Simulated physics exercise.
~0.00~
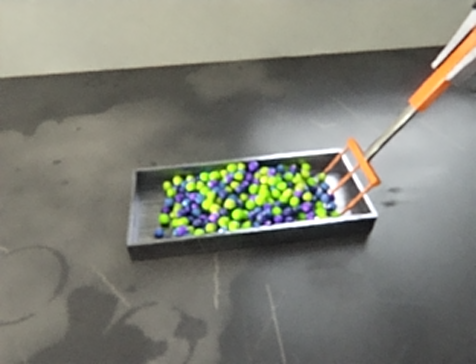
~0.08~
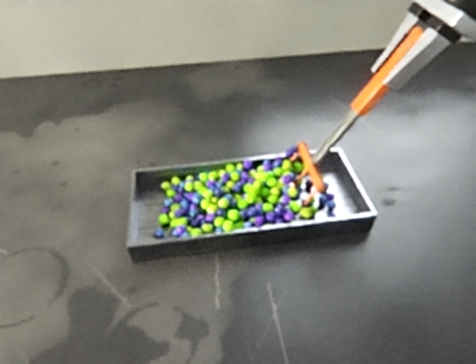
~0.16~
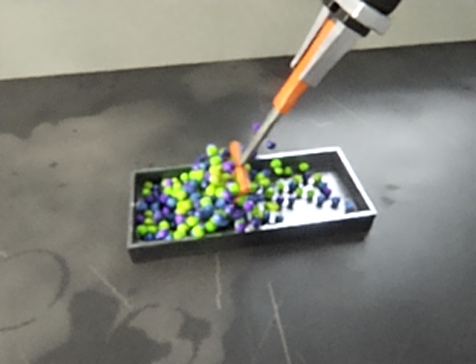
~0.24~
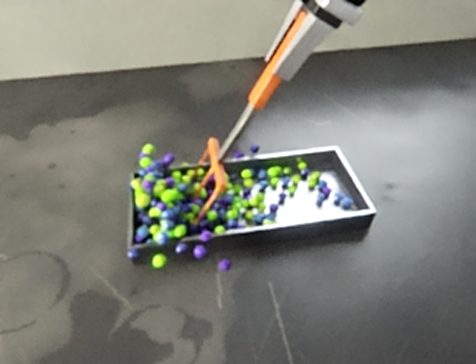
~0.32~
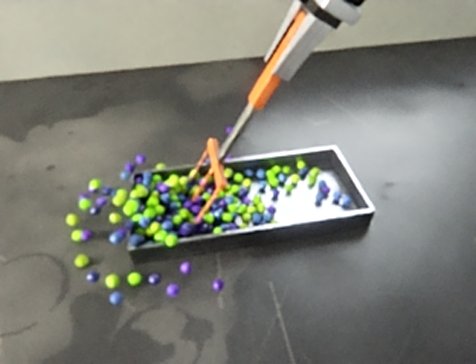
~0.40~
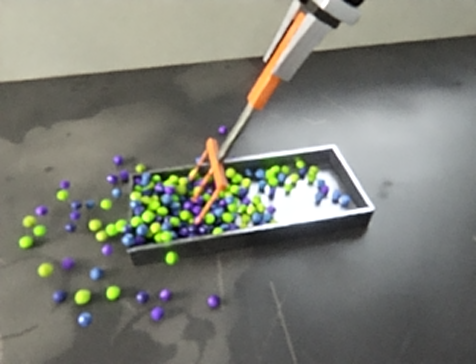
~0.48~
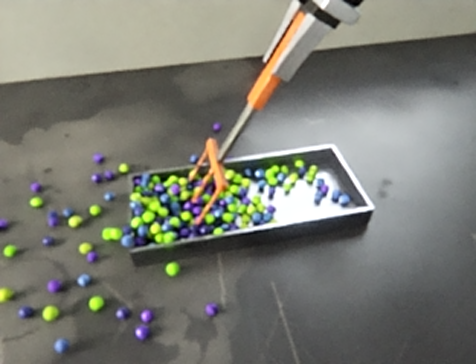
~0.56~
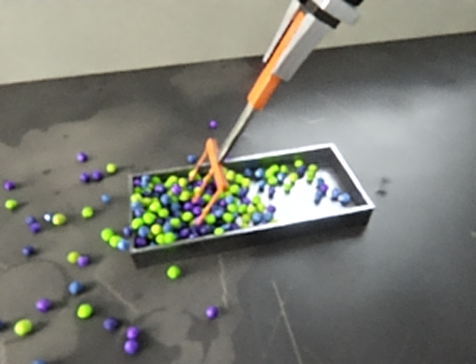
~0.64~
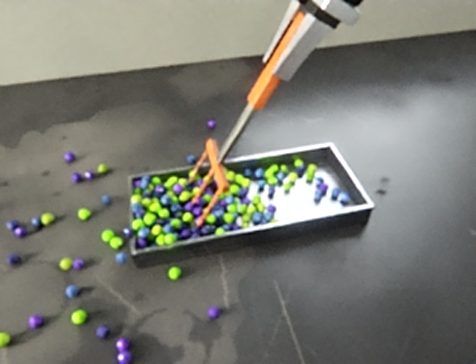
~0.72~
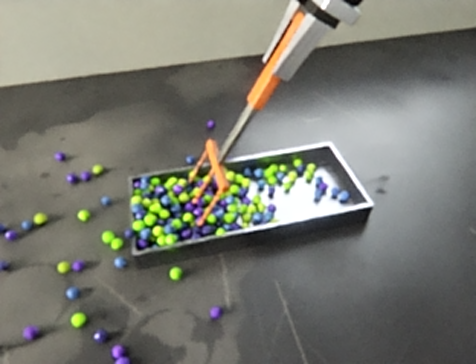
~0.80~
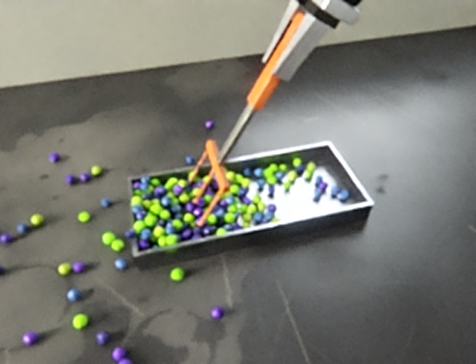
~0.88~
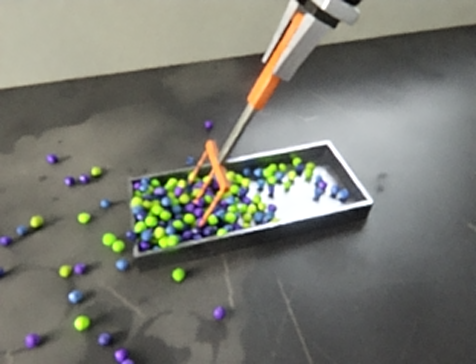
An arm drags an orange comb left through a trough, spilling some round sweets.
